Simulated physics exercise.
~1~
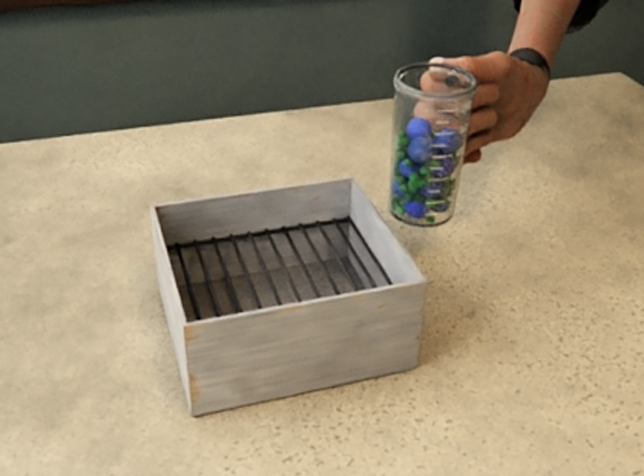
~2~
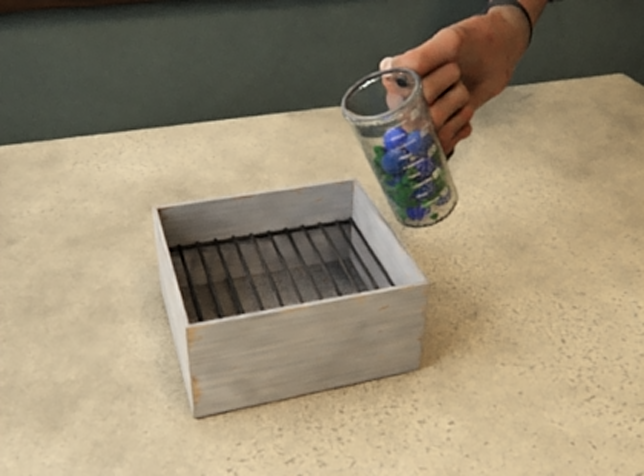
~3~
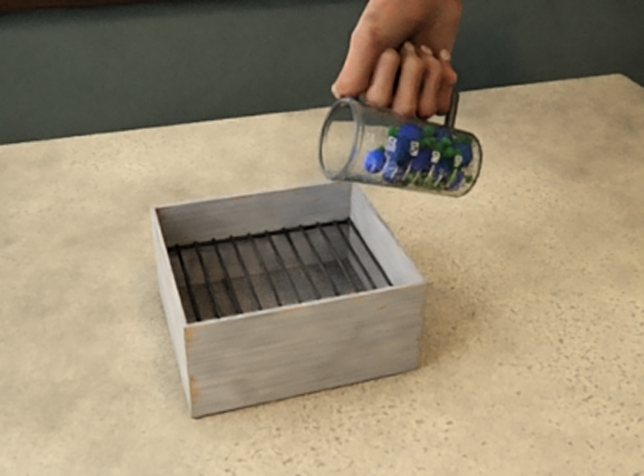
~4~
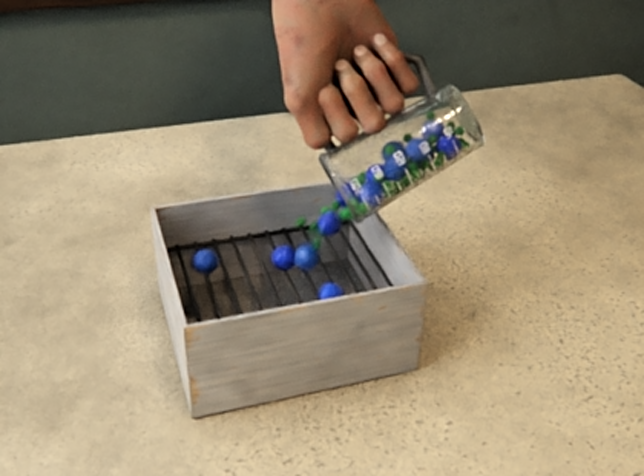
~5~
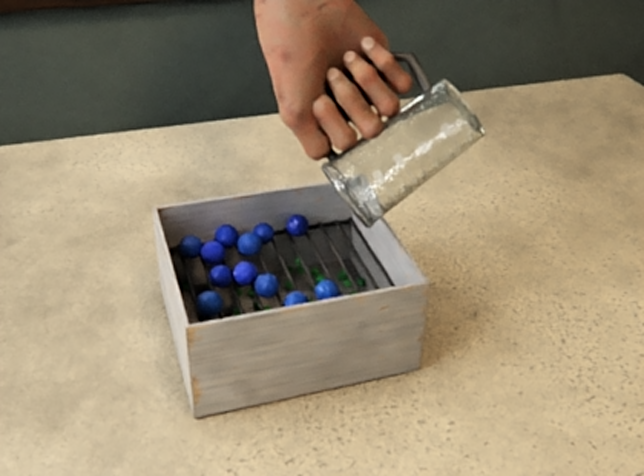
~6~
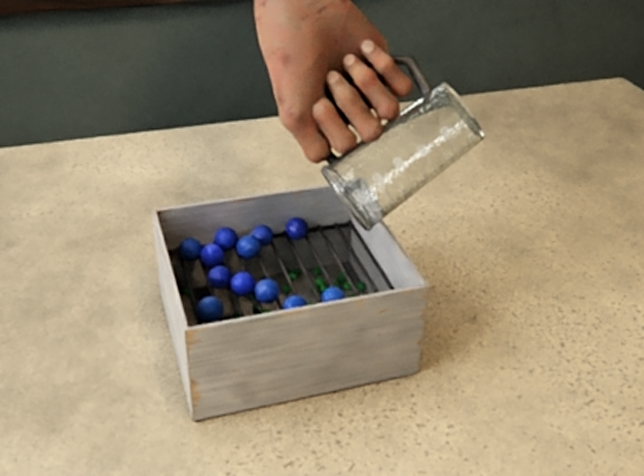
A hand tips a glass of beads; blue ones rest on wires, green ones fall through.
